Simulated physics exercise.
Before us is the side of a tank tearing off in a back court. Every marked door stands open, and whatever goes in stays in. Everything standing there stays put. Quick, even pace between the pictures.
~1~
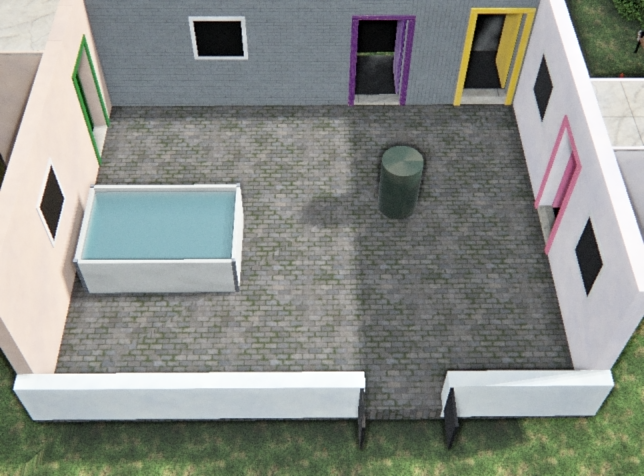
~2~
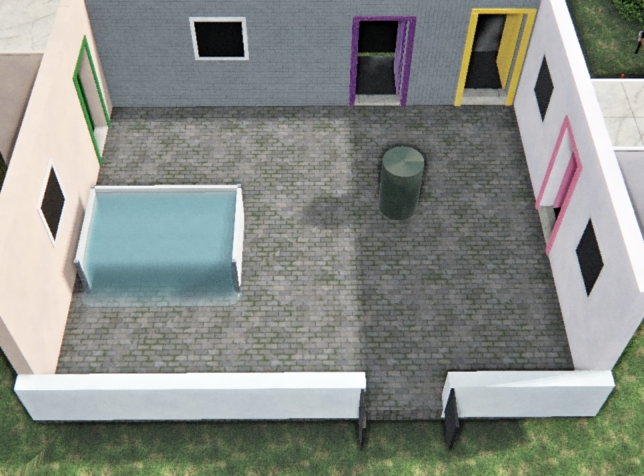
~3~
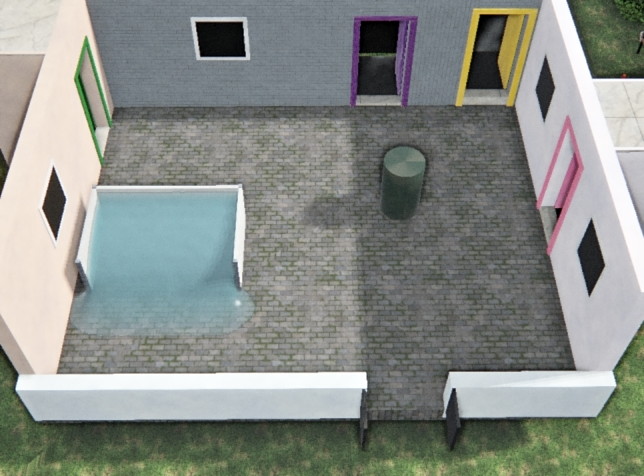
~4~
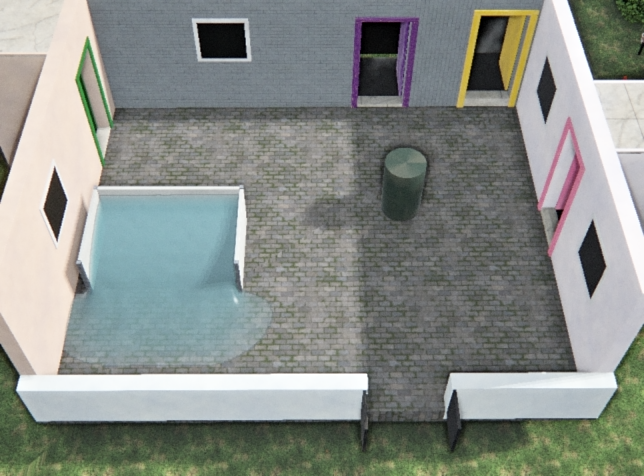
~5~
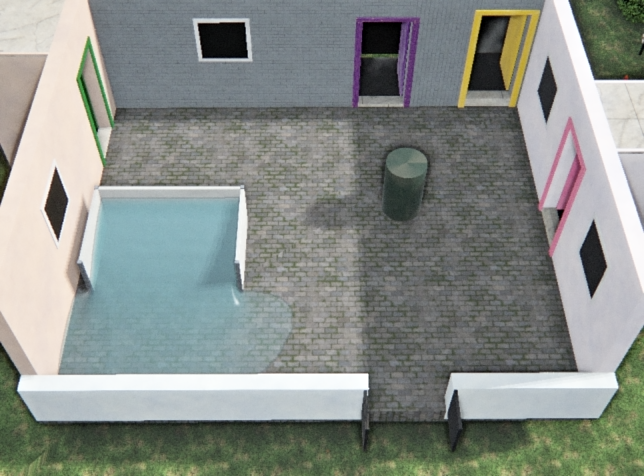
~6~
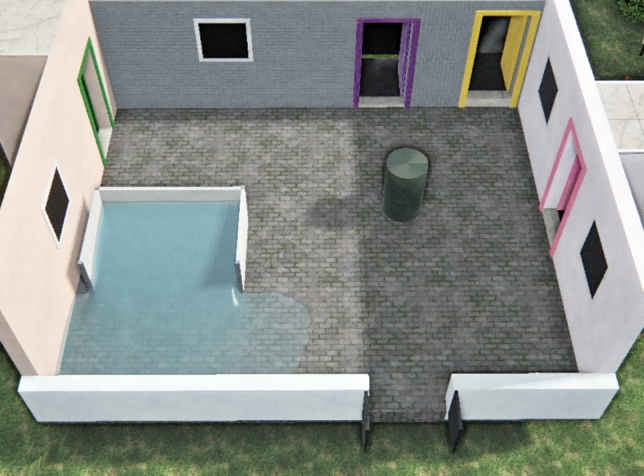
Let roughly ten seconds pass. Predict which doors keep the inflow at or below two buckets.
In order: The purple door will be at or under the cap; the pink door will be at or under the cap; the green door will be at or under the cap; the yellow door will be at or under the cap.
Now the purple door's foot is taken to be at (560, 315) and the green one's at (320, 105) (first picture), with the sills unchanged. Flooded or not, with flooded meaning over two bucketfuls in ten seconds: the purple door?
I'd say purple door overflows.
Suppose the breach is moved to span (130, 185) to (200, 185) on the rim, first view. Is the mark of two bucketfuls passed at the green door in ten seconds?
The green door ends up above.
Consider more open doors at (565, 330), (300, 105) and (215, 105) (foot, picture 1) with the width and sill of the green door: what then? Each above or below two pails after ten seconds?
In order: Exceeds it, falls short, falls short.
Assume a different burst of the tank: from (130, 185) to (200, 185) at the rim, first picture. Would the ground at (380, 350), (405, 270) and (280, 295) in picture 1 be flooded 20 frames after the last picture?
Sequence: Spared / spared / spared.
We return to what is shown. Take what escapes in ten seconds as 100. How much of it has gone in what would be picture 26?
About 25 per cent.
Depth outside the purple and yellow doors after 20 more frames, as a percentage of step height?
About 0 and 0 per cent.
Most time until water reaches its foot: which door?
That is the purple door.
A moment on, water covers 15 % of the floor; the purple door not reached, the pink door not reached, the green door not reached, the yellow door not reached.
Next, water covers 25 % of the floor; the purple door not reached, the pink door not reached, the green door not reached, the yellow door not reached.
Then, water covers 50 % of the floor; the purple door not reached, the pink door not reached, the green door wet at the sill, nothing in, the yellow door not reached.
Later, water covers 65 % of the floor; the purple door not reached, the pink door wet at the sill, nothing in, the green door wet at the sill, nothing in, the yellow door wet at the sill, nothing in.
In the end, water covers 90 % of the floor; the purple door wet at the sill, nothing in, the pink door under two buckets in, the green door wet at the sill, nothing in, the yellow door wet at the sill, nothing in.
